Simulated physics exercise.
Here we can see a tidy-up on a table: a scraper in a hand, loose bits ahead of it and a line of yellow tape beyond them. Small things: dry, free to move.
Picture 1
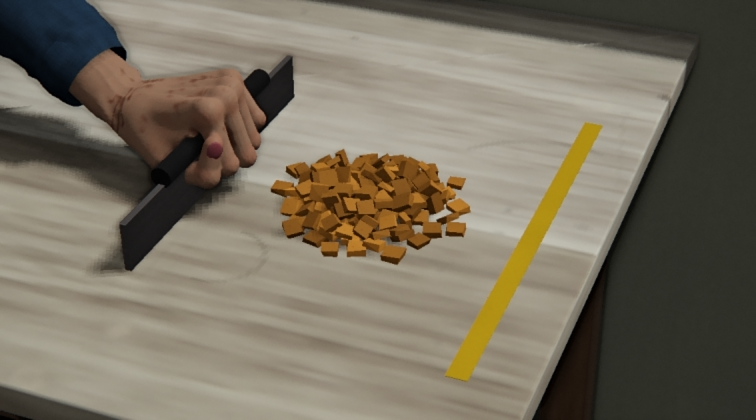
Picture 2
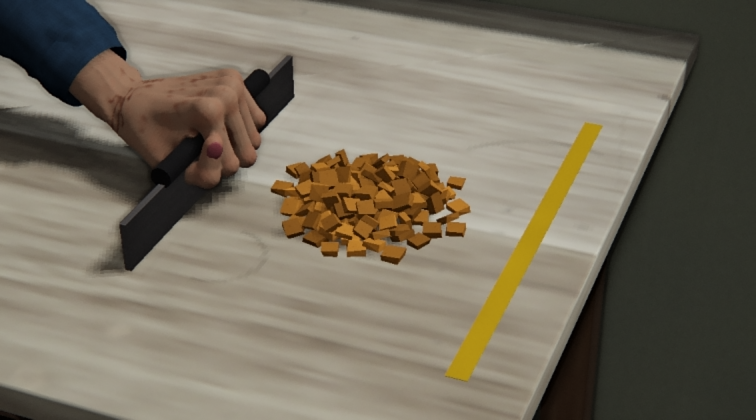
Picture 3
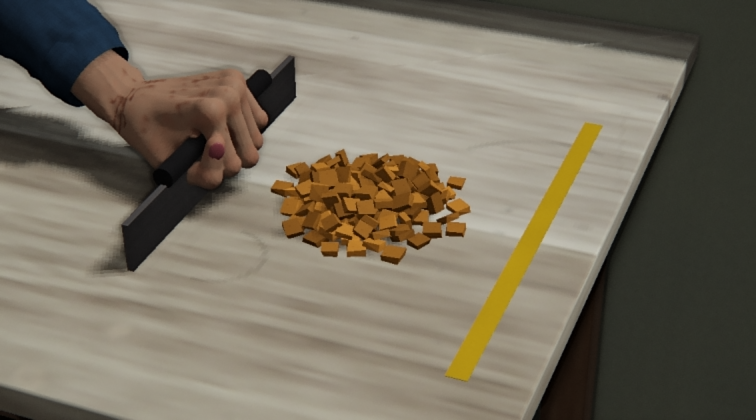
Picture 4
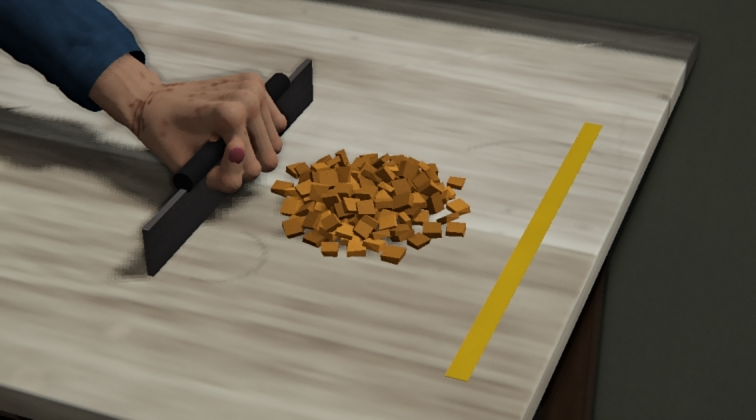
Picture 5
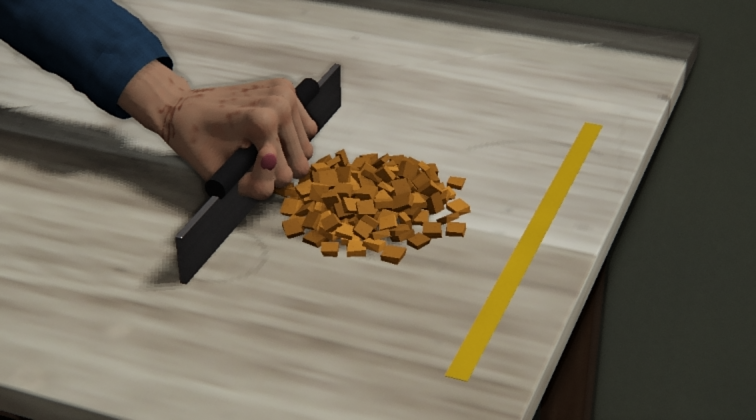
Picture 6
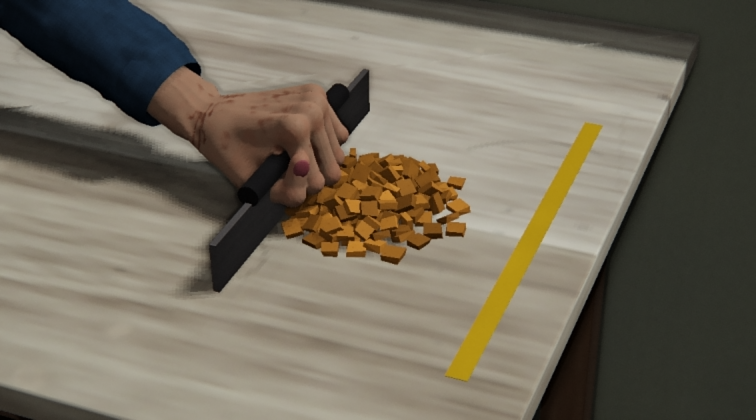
To begin with, a hand holds a black scraper still on a pale table, left of a heap of small orange-brown pieces, with yellow tape beyond them. The hand then slides the scraper rightward, until it reaches the heap and presses into its left side.
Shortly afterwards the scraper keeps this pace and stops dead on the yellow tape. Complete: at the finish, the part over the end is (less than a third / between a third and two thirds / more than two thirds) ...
At the finish, the part over the end is between a third and two thirds.
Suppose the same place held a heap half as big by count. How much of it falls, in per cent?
Roughly 60 percent.
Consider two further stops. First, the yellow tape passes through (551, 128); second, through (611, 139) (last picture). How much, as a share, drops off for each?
First stop: 20 per cent; second stop: 90 per cent.
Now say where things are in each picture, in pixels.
The first frame shows scraper (138, 232), at rest; yellow tape (588, 134), about a palm's width from the edge; edge at (598, 255); the heap (362, 198), small crackers.
The second frame shows scraper (138, 232), at rest.
The third frame shows scraper (140, 233); the heap (362, 198).
The fourth frame shows scraper (161, 238).
The fifth frame shows scraper (193, 245); the heap (362, 198).
The sixth frame shows scraper (226, 253); yellow tape (588, 134); edge at (598, 255); the heap (361, 195), roughly a quarter pushed along.
Just after the last frame, scraper still moving, near (423, 173); heap all on the table, its front near (527, 254).
A moment on, scraper stopped at the yellow tape; heap roughly a third over the edge.
Further on, scraper stopped at the yellow tape; heap roughly half over the edge.
When it is over, scraper stopped at the yellow tape; heap roughly half over the edge.
